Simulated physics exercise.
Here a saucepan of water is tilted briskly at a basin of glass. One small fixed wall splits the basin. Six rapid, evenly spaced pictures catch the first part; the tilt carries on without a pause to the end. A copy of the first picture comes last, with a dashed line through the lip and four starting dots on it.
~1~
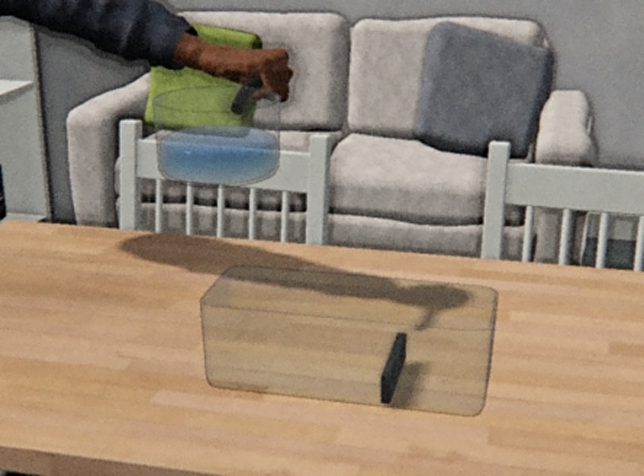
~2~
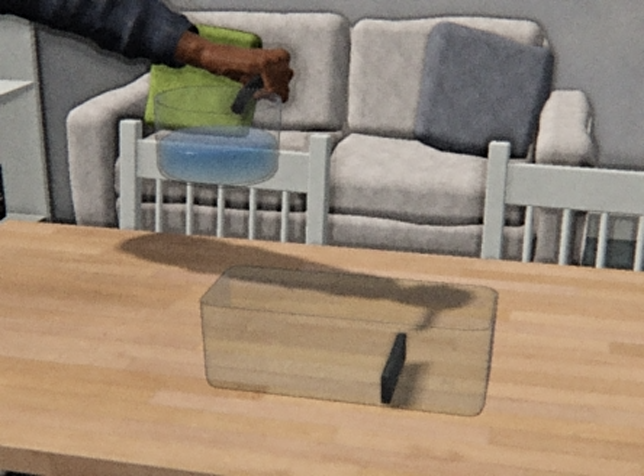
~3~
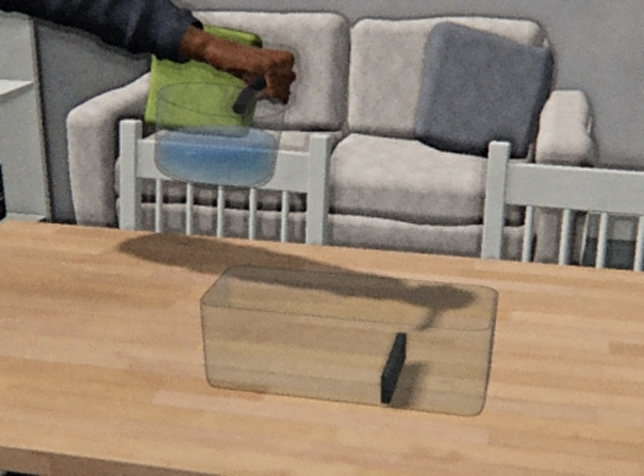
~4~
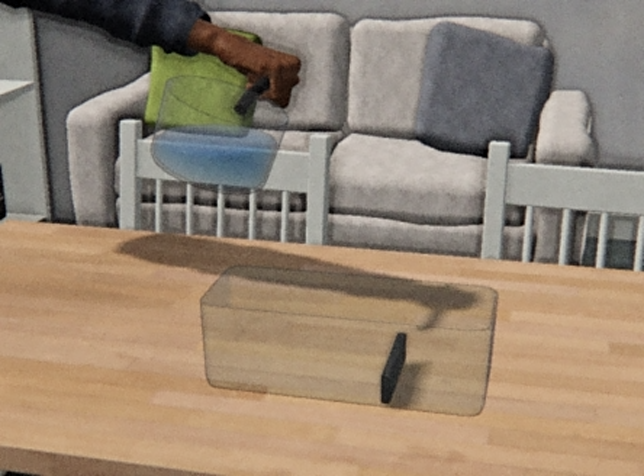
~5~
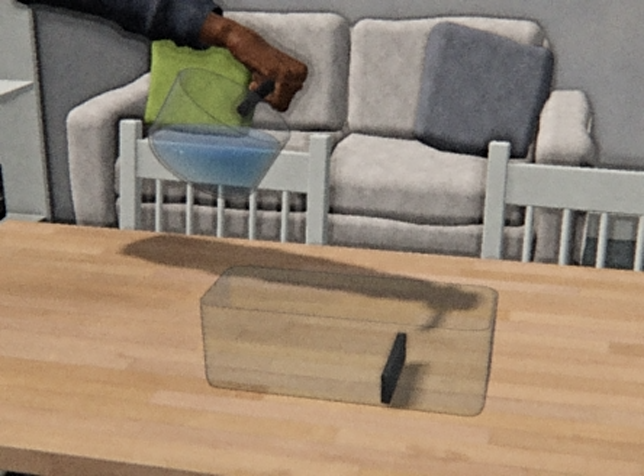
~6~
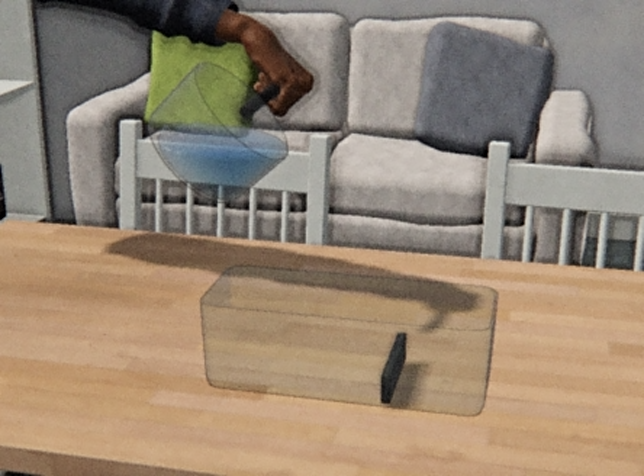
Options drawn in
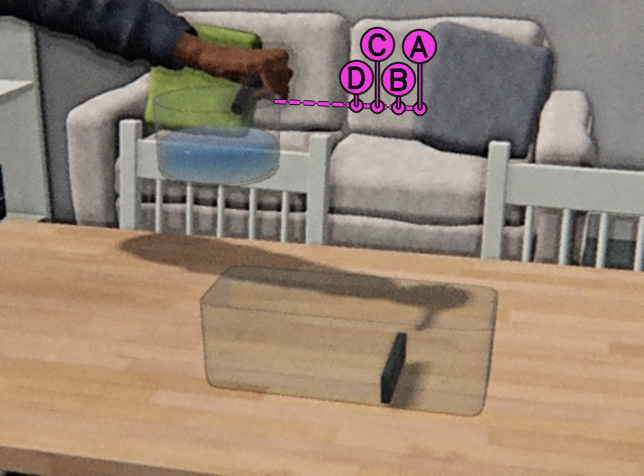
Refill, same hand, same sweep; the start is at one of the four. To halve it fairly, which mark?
D is best.
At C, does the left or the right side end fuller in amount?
The right one.
On the marked copy, A at (419, 108); B at (398, 107); C at (377, 106); D at (356, 105).
If A is chosen, about 29 % ends left of the wall and 68 % right of it; 3 % is lost outside.
If B is chosen, about 14 % ends left of the wall and 82 % right of it; 4 % is lost outside.
If C is chosen, about 15 % ends left of the wall and 84 % right of it.
If D is chosen, about 49 % ends left of the wall and 49 % right of it.
